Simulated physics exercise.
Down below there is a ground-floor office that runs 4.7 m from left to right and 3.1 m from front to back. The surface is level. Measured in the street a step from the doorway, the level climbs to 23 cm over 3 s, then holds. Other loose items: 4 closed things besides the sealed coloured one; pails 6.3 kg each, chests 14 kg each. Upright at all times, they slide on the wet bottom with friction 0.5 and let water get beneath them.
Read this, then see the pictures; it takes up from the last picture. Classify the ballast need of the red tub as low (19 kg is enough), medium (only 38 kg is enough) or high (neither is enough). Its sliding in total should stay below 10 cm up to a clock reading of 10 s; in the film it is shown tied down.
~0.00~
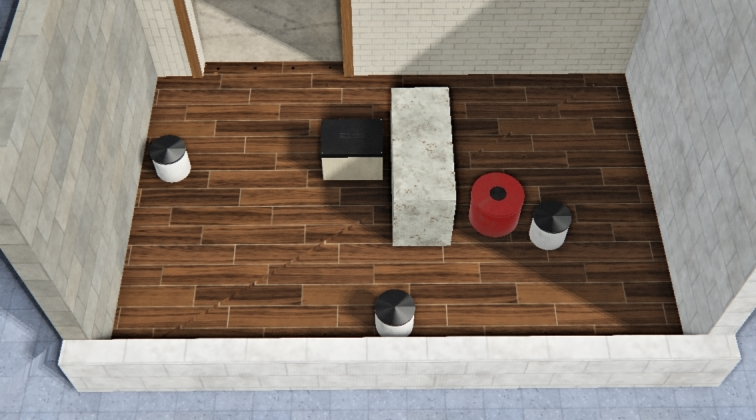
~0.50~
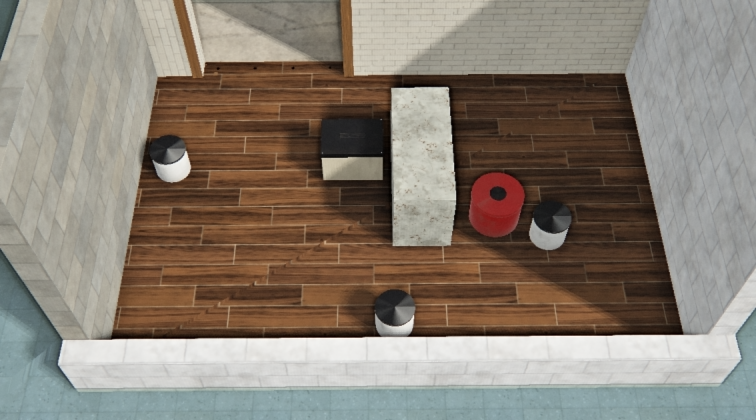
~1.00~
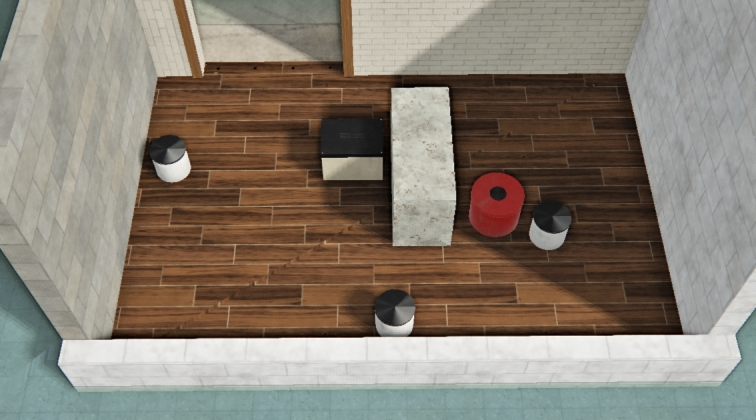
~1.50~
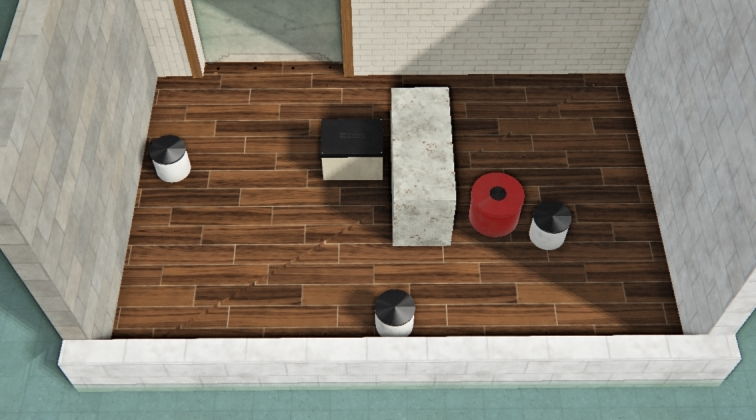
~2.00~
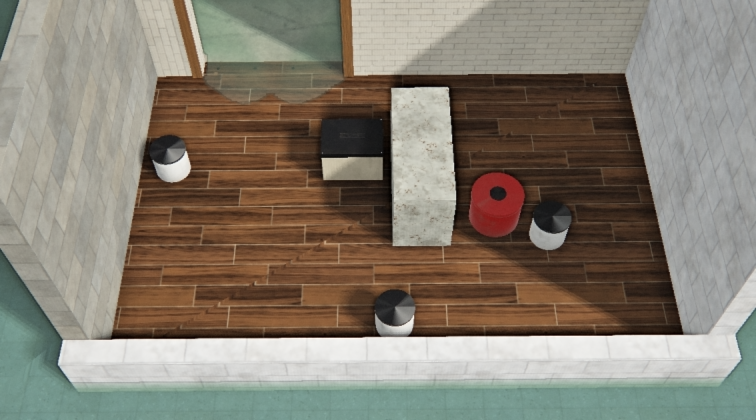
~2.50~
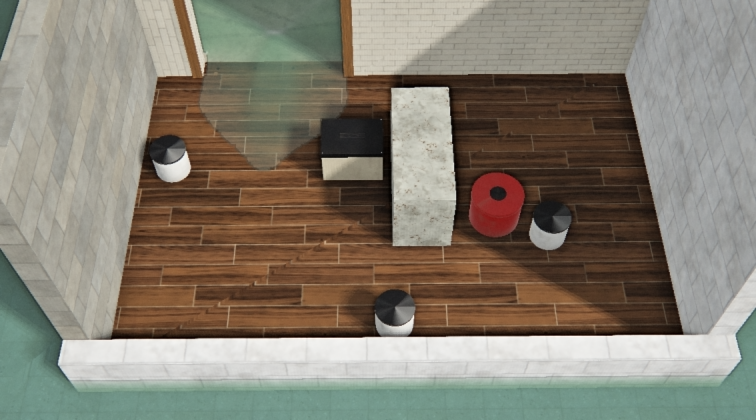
Low.
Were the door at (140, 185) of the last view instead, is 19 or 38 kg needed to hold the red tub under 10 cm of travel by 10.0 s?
With that change, the small one suffices.
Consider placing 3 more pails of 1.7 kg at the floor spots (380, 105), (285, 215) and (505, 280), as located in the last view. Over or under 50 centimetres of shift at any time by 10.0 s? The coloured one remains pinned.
In turn: Short of it, past it, past it.
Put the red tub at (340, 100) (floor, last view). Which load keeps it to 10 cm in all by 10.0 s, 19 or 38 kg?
Just the heavier works.
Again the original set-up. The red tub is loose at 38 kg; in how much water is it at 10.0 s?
Something like 5 centimetres.
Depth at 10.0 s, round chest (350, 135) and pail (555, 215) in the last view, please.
5 and 4 cm.
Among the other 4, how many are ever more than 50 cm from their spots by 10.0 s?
That comes to 4.
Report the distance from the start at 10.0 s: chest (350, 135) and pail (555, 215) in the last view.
They sit 200 cm and 60 cm away, in the order given.
After 3.5 s the red tub would be 0 cm from its start with 19 kg and 0 cm from its start with 38 kg; 0 cm of water round it then.
After 4.5 s the red tub would be 0 cm from its start with 19 kg and 0 cm from its start with 38 kg; 0 cm of water round it then.
After 7.0 s the red tub would be 0 cm from its start with 19 kg and 0 cm from its start with 38 kg; 3 cm of water round it then.
After 10.0 s the red tub would be 0 cm from its start with 19 kg and 0 cm from its start with 38 kg; 5 cm of water round it then.
